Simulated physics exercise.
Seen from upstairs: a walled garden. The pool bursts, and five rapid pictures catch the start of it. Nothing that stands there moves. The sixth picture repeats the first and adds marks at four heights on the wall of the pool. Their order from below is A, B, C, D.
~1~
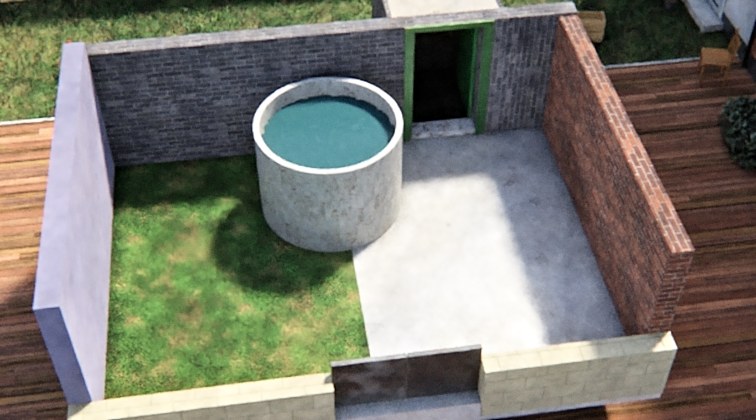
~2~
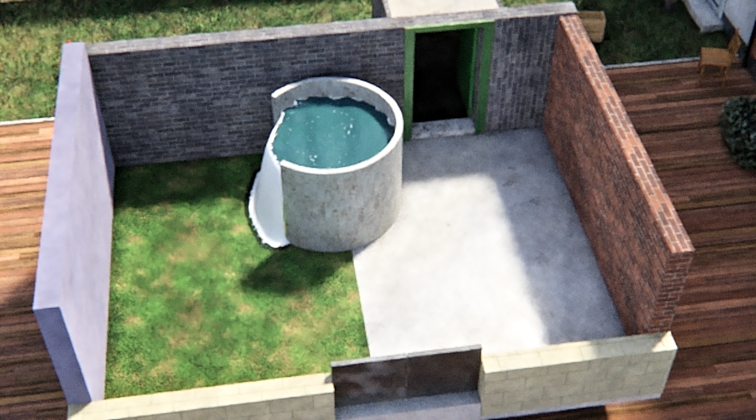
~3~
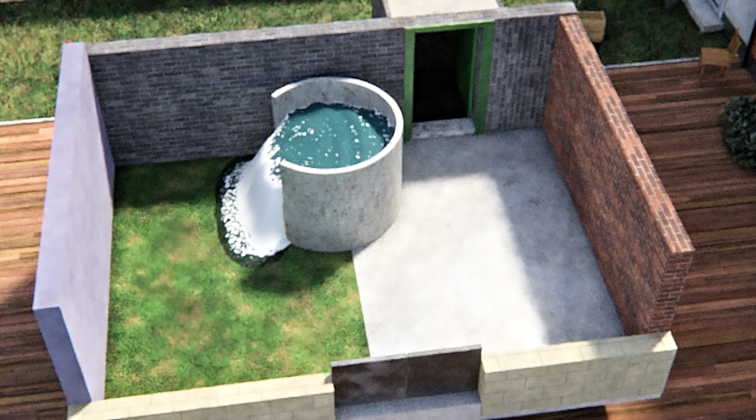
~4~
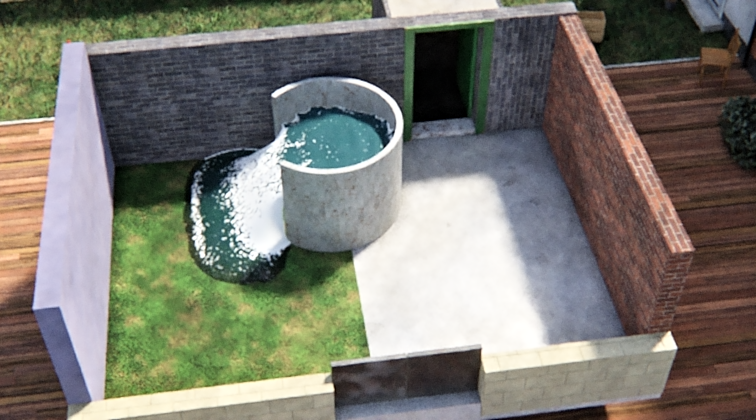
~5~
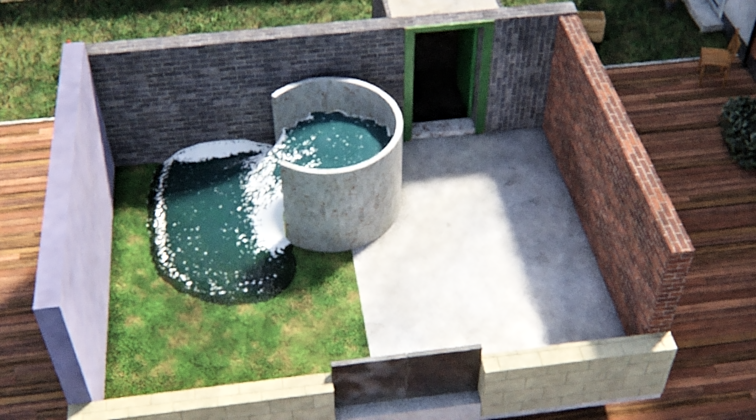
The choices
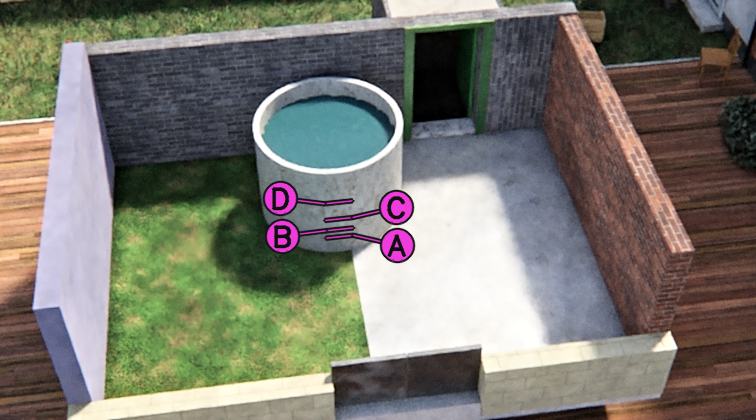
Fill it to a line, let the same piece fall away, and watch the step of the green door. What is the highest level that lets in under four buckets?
D.
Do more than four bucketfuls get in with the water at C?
No, that is safe.
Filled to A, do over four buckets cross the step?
No, not at all.
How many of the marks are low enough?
All four.
On the marked copy, A at (339, 236); B at (339, 229); C at (339, 218); D at (338, 202); from the bottom up A, B, C, D.
With A, nothing gets over.
With B, nothing gets over.
With C, nothing gets over.
With D, a splash gets over, under a bucket.
